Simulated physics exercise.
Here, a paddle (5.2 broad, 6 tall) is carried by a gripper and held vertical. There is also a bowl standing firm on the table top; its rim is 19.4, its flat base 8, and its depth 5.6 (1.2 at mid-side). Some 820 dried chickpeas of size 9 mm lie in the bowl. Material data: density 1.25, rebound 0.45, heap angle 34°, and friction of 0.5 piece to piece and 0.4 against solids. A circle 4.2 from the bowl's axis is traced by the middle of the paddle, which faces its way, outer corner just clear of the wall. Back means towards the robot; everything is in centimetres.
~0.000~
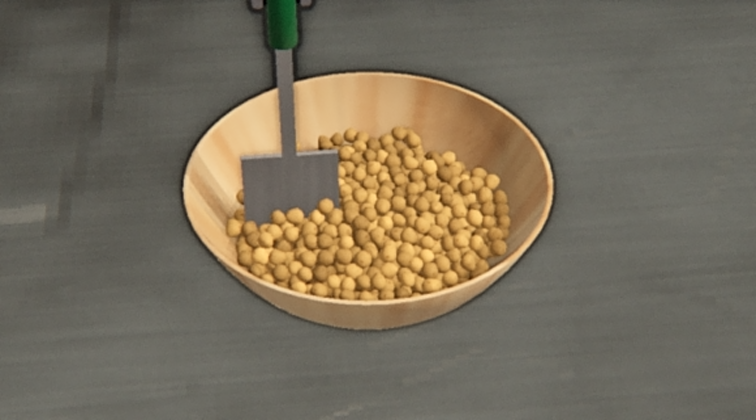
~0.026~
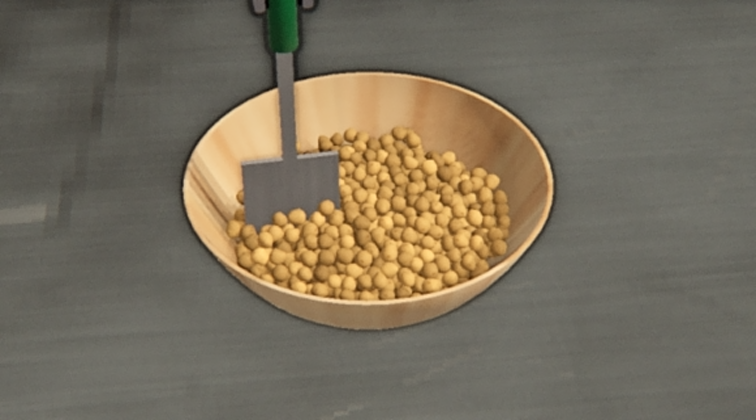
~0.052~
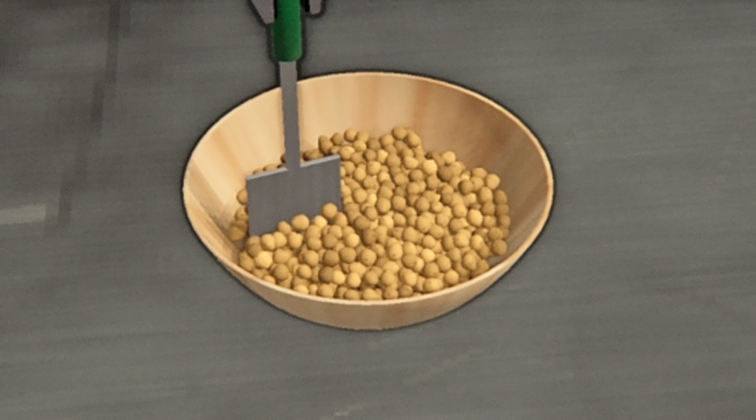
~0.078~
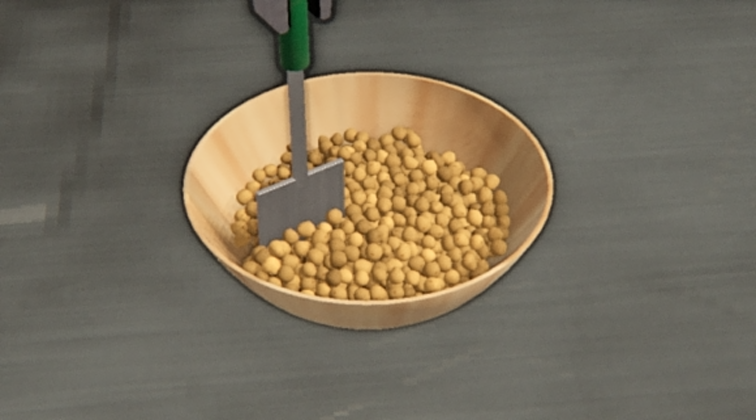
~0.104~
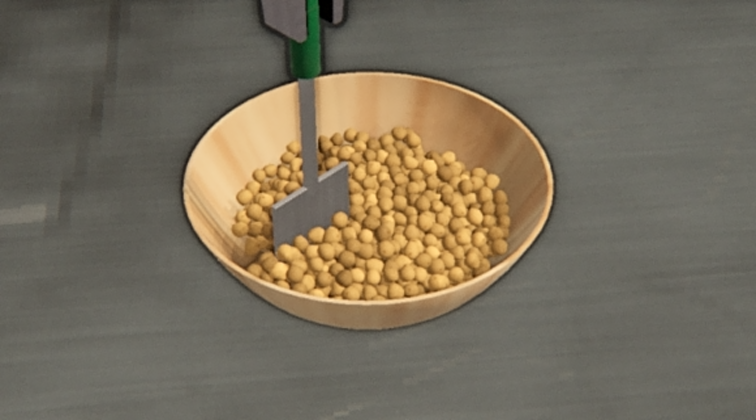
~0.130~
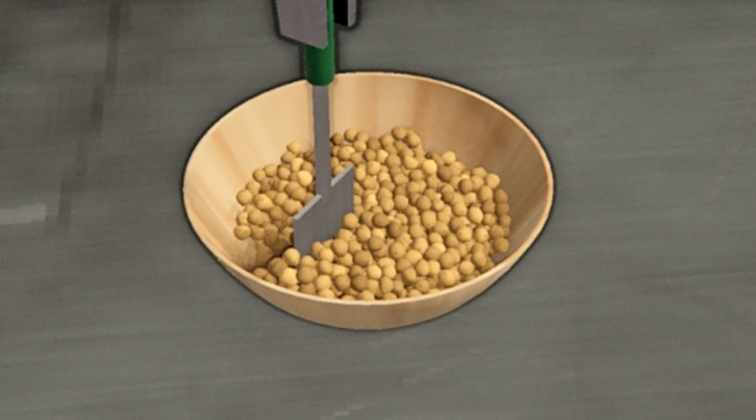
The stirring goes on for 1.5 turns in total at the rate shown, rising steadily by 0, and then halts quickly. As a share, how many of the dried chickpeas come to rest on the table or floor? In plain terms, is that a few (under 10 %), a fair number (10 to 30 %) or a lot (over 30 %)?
A fair number, 10 to 30 %.
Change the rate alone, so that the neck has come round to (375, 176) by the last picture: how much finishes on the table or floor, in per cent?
It comes to around 45 percent.
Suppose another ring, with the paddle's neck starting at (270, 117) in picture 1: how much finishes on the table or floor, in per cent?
Table or floor share: Near 20 %.
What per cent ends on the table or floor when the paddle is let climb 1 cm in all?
Estimate: Close to 15 %.
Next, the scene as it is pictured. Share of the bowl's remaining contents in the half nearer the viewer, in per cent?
Estimate: Some 35 %.
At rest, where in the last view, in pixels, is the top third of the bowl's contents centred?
Estimated centre: (434, 160).
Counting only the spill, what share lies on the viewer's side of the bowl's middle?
Some 50 per cent.
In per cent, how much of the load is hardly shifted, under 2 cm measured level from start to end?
Around 5 per cent.
By 0.54 s, 243° round, highest piece 8 above the table; 757 in the bowl, 50 on the table or floor, 12 in flight or on the tool.
By 0.95 s, 75° round, highest piece 7 above the table; 688 in the bowl, 122 on the table or floor, 9 in flight or on the tool.
By 1.35 s, 180° round, highest piece 6 above the table; 659 in the bowl, 160 on the table or floor.
By 2.05 s, 180° round, highest piece 6 above the table; 659 in the bowl, 160 on the table or floor.
Final count, 659 in the bowl, 160 on the table or floor. That is 20 % on the table or floor.
